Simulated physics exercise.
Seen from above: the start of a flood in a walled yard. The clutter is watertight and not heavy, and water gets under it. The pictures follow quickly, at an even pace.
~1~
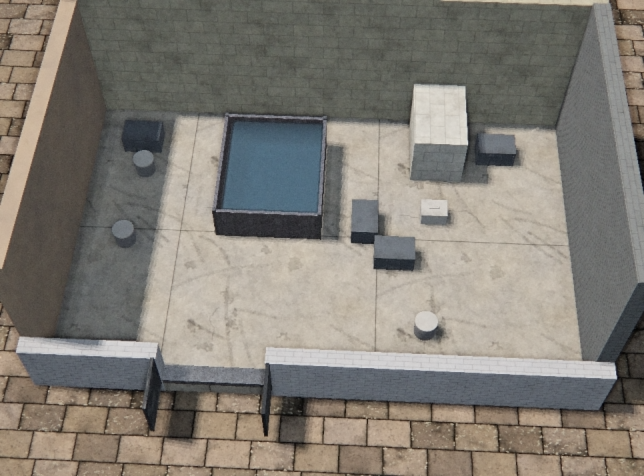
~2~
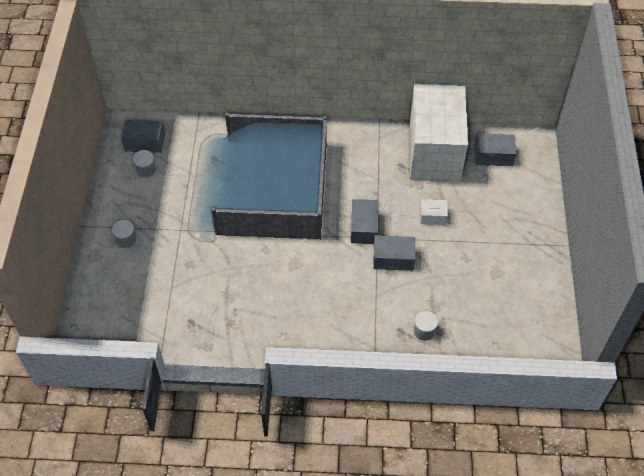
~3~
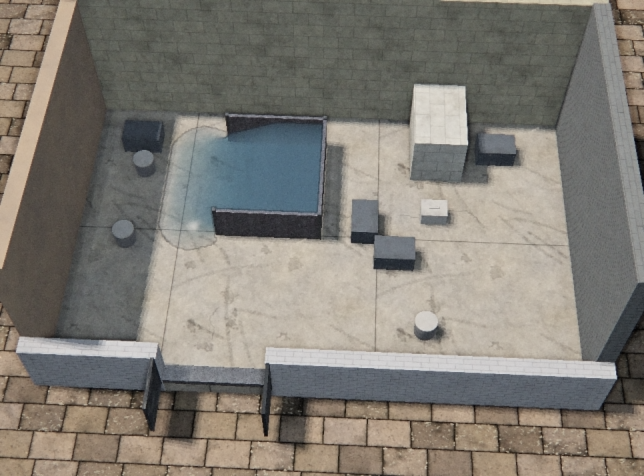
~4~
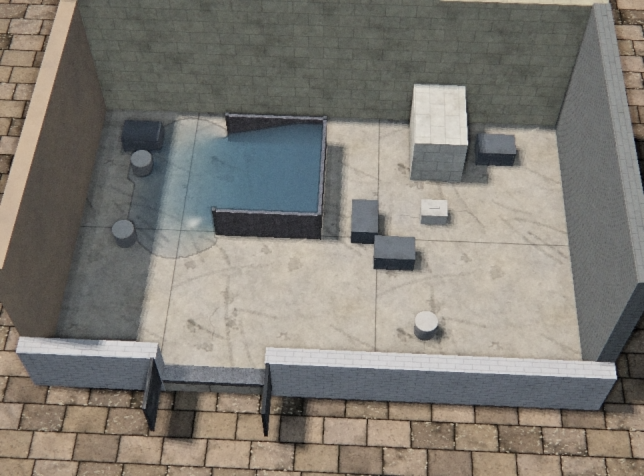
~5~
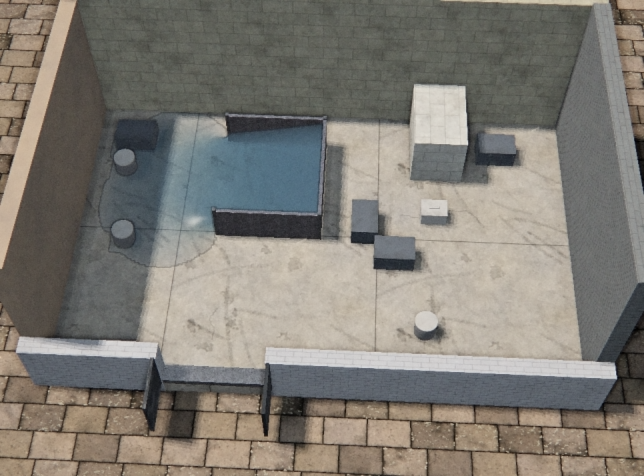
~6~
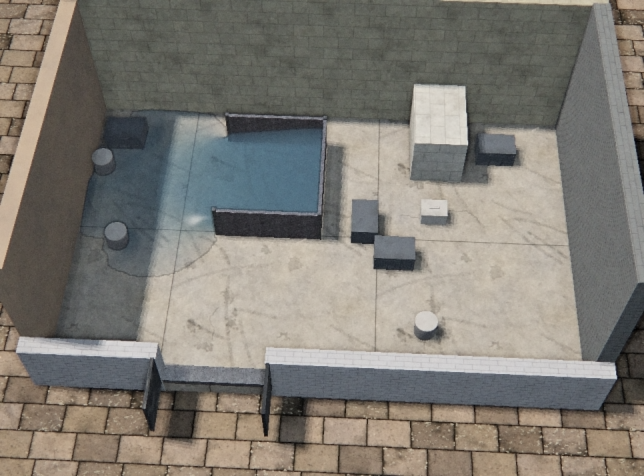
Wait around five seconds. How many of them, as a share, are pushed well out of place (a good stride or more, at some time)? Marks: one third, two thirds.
That comes to between one and two thirds.
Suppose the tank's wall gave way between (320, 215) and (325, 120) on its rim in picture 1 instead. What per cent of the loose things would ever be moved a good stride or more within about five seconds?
I make it 60 per cent.
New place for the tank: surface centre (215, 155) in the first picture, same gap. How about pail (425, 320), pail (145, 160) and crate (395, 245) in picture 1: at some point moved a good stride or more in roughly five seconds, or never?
One after the other: Short of that, pushed that far, never so far.
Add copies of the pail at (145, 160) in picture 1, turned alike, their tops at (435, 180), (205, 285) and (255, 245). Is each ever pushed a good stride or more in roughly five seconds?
In that order: Less than that, shifted that much, less than that.
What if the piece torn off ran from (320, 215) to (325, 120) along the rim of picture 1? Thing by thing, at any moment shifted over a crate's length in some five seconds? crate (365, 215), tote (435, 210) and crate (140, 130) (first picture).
In turn: Swept aside, pushed that far, pushed that far.
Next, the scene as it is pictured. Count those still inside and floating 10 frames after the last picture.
It comes to 3.
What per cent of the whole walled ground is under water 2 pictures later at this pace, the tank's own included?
I make it 30 per cent.
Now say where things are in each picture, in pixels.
A pail at (143, 158) rests on the ground; a crate at (142, 130) rests on the ground; 0 of 8 have shifted, in the first picture.
A pail at (143, 158) rests on the ground; a crate at (142, 130), on the bottom; 0 of 8 have shifted, in the second picture.
A pail at (143, 158), on the bottom; a crate at (142, 130) rests on the ground; 0 of 8 have shifted, in the third picture.
A pail at (141, 158) rests on the ground, close to its start; a crate at (141, 130) rests on the ground; 0 of 8 have shifted, in the fourth picture.
A pail at (124, 157) rests on the ground, close to its start; a crate at (135, 129), on the bottom, close to its start; 2 of 8 have shifted, in the fifth picture.
A pail at (102, 156) rests on the ground, a stride from its start; a crate at (124, 127), on the bottom, close to its start; 3 of 8 have shifted, in the sixth picture.
A moment on, 2 of 8 are well off their spots; 1 afloat.
Next, 2 of 8 are well off their spots; 3 afloat.
Later, 3 of 8 are well off their spots; 2 afloat.
In the end, 3 of 8 are well off their spots, and 3 have been at some point; 2 afloat.
